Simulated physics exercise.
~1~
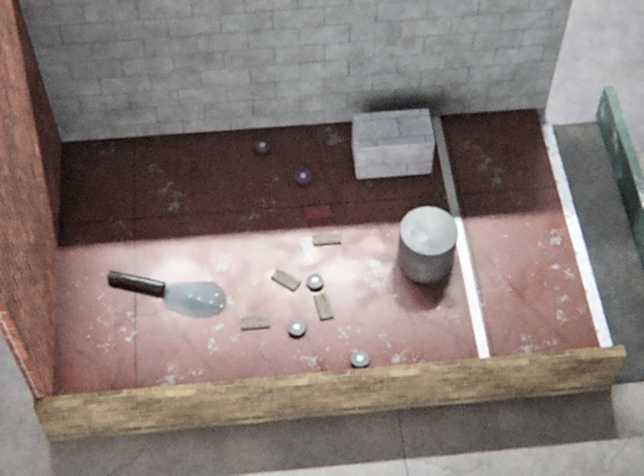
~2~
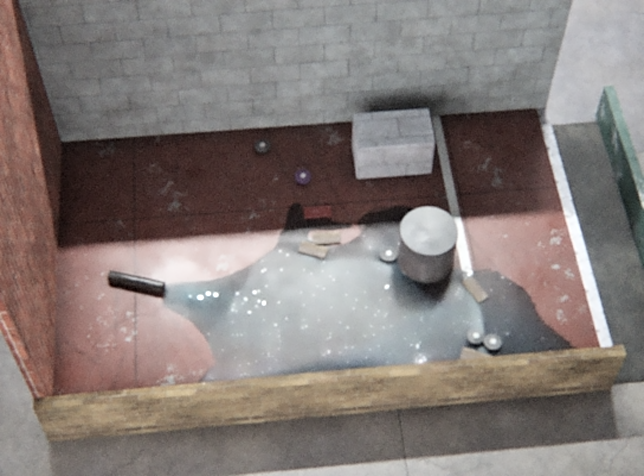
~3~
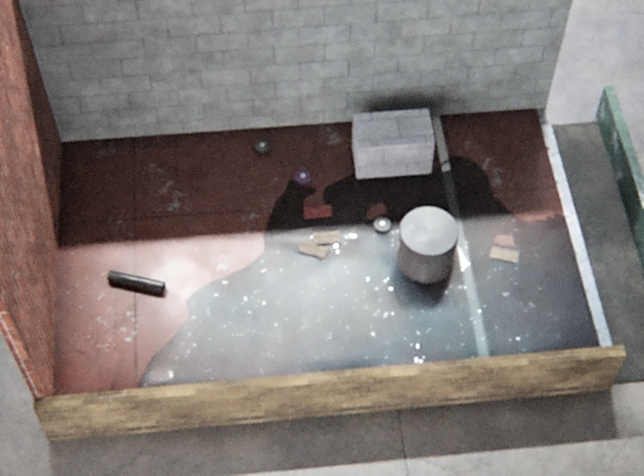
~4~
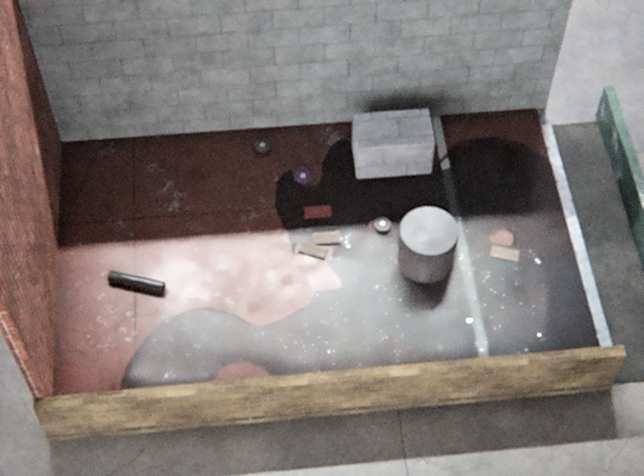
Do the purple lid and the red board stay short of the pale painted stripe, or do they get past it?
Both stay short of the stripe. The water reaches around them, but neither the purple lid nor the red board is carried across.
